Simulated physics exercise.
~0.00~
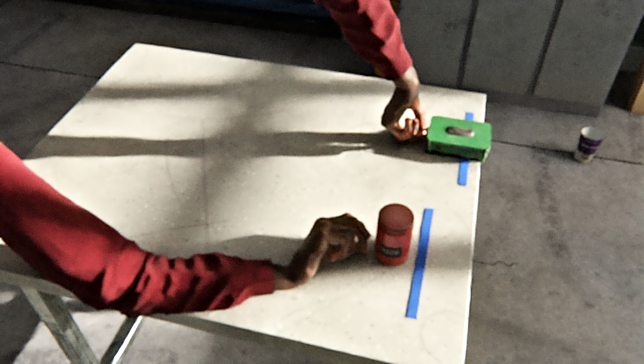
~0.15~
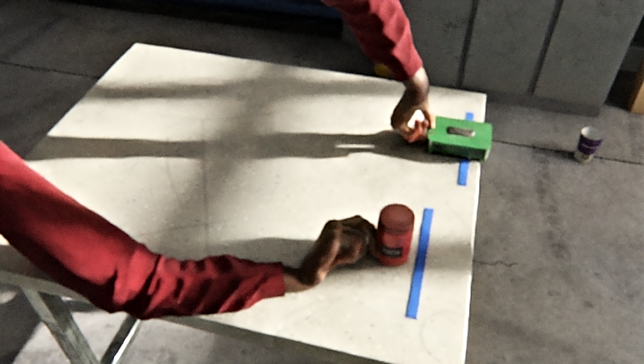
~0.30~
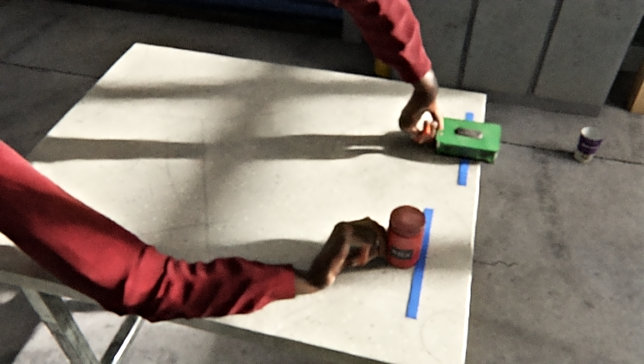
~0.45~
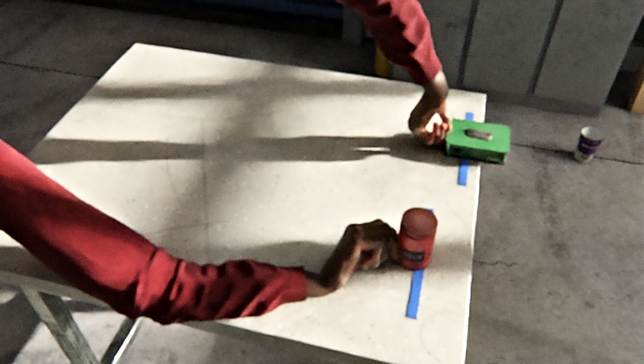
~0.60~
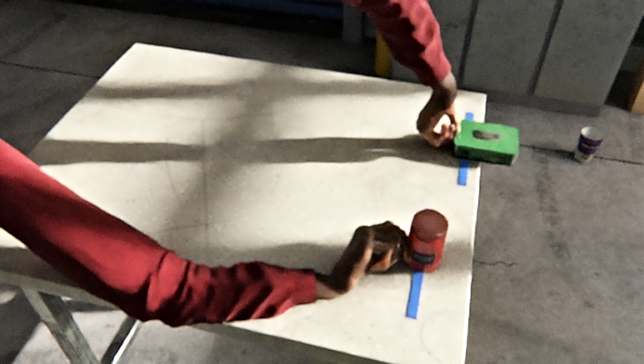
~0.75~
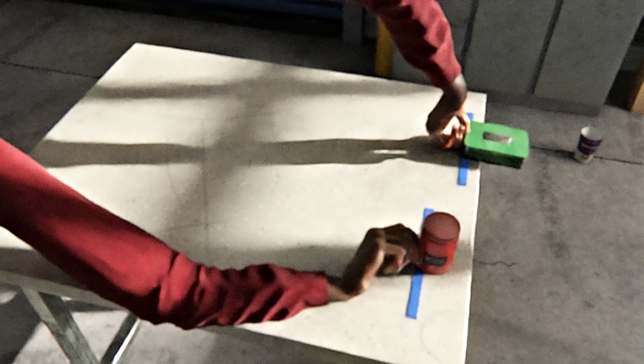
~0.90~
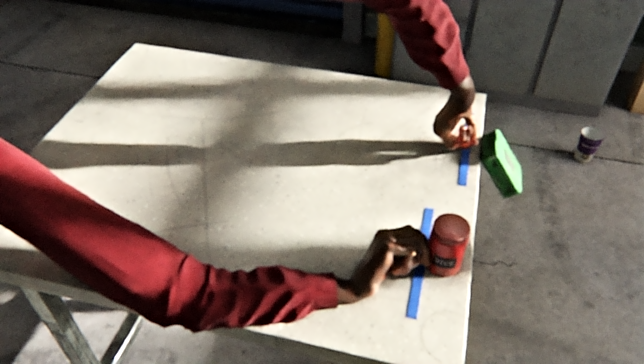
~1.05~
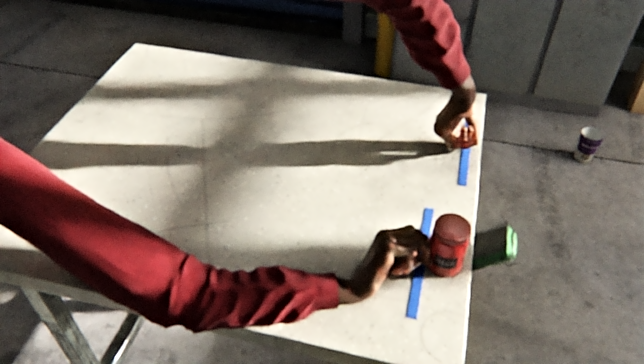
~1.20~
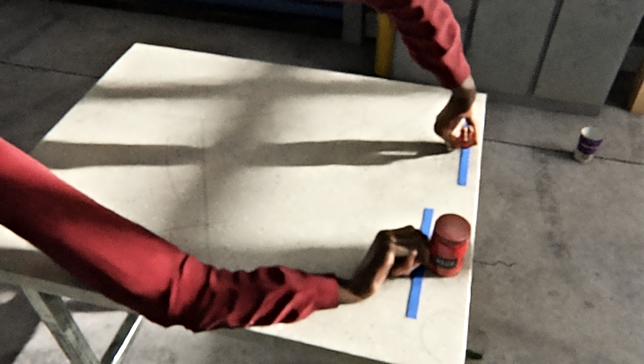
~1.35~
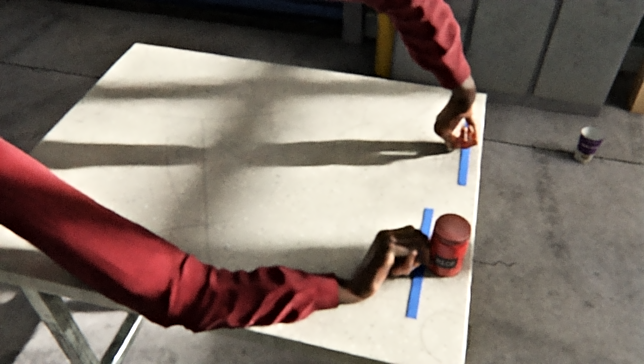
On a taped table, two hands push a green case off and a red jar stays.
